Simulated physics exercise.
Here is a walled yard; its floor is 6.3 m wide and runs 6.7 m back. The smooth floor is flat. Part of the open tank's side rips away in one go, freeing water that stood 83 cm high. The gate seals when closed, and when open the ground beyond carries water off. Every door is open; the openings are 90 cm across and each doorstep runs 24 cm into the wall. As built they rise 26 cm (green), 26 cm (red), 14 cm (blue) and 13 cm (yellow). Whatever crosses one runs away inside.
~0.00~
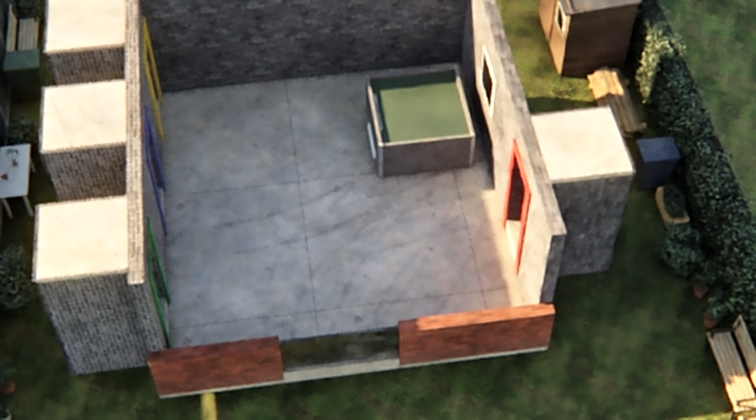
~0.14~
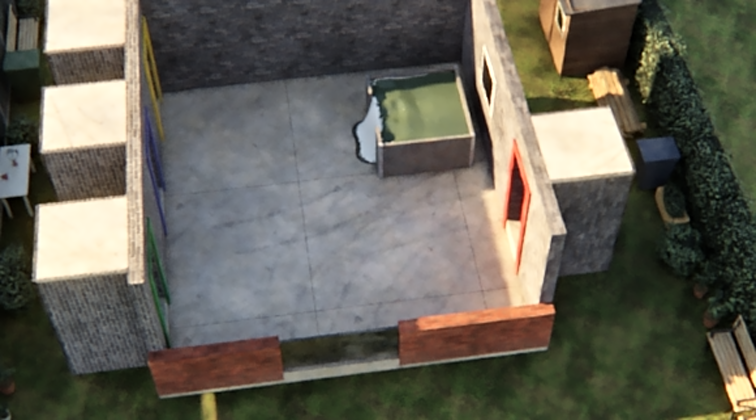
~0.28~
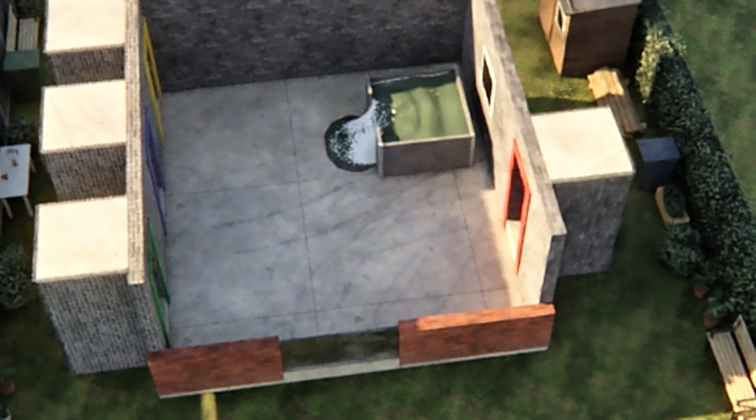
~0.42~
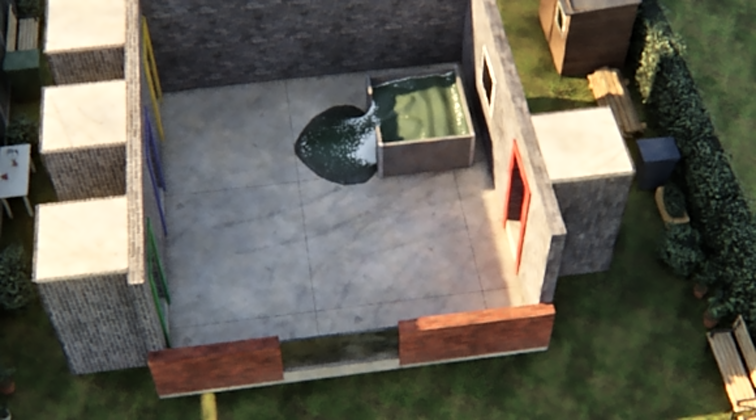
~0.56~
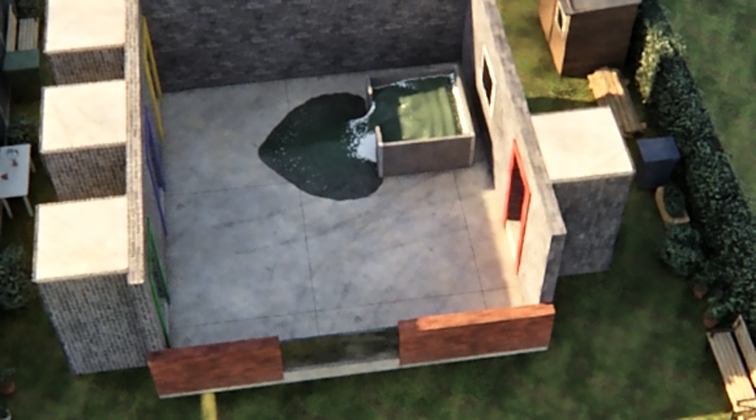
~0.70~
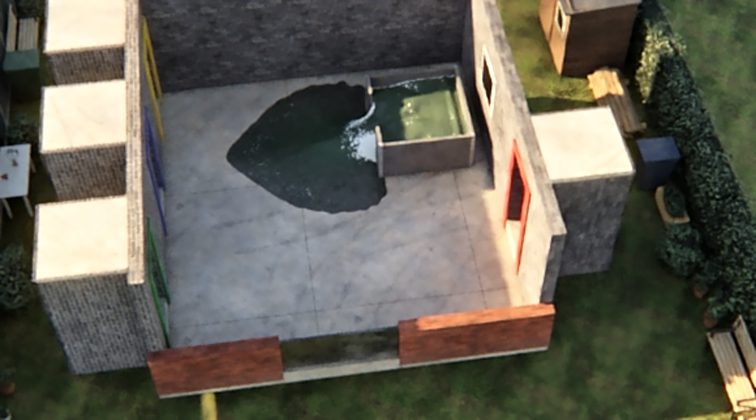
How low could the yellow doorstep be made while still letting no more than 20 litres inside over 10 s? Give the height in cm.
At least 25 cm or so.
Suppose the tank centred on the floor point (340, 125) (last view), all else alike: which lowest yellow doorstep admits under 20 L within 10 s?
About 32 cm.
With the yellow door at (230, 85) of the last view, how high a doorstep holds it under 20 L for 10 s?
Roughly 13.5 cm.
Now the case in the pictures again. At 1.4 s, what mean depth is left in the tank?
About 51 cm.
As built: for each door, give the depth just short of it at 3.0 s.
In cm: Green 10, red 0, blue 18, yellow 26.
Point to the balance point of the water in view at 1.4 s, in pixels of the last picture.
Around (360, 142).
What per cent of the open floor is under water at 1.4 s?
About 40 per cent.
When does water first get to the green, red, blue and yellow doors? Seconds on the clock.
Green 2.2 s, red 7.5 s, blue 1.3 s, yellow 1.3 s.
After 1.4 s water covers 40 % of the floor, deepest (38 cm) near (365, 144); 13 cm at the yellow door, 0 litres in over its 13 cm doorstep.
After 3.0 s water covers 50 % of the floor, deepest (28 cm) near (161, 119); 26 cm at the yellow door, 92 litres in over its 13 cm doorstep.
After 10.0 s water covers 95 % of the floor, deepest (12 cm) near (503, 333); 7 cm at the yellow door, 133 litres in over its 13 cm doorstep.
At the yellow door as built, the water arrived by 1.3 s and peaked near 31 cm at 2.4 s.
With a doorstep of 20.5 cm, 43 litres would have come in within the 10 s; with 28 cm, 11 litres. So under 20 litres takes about 25 cm.
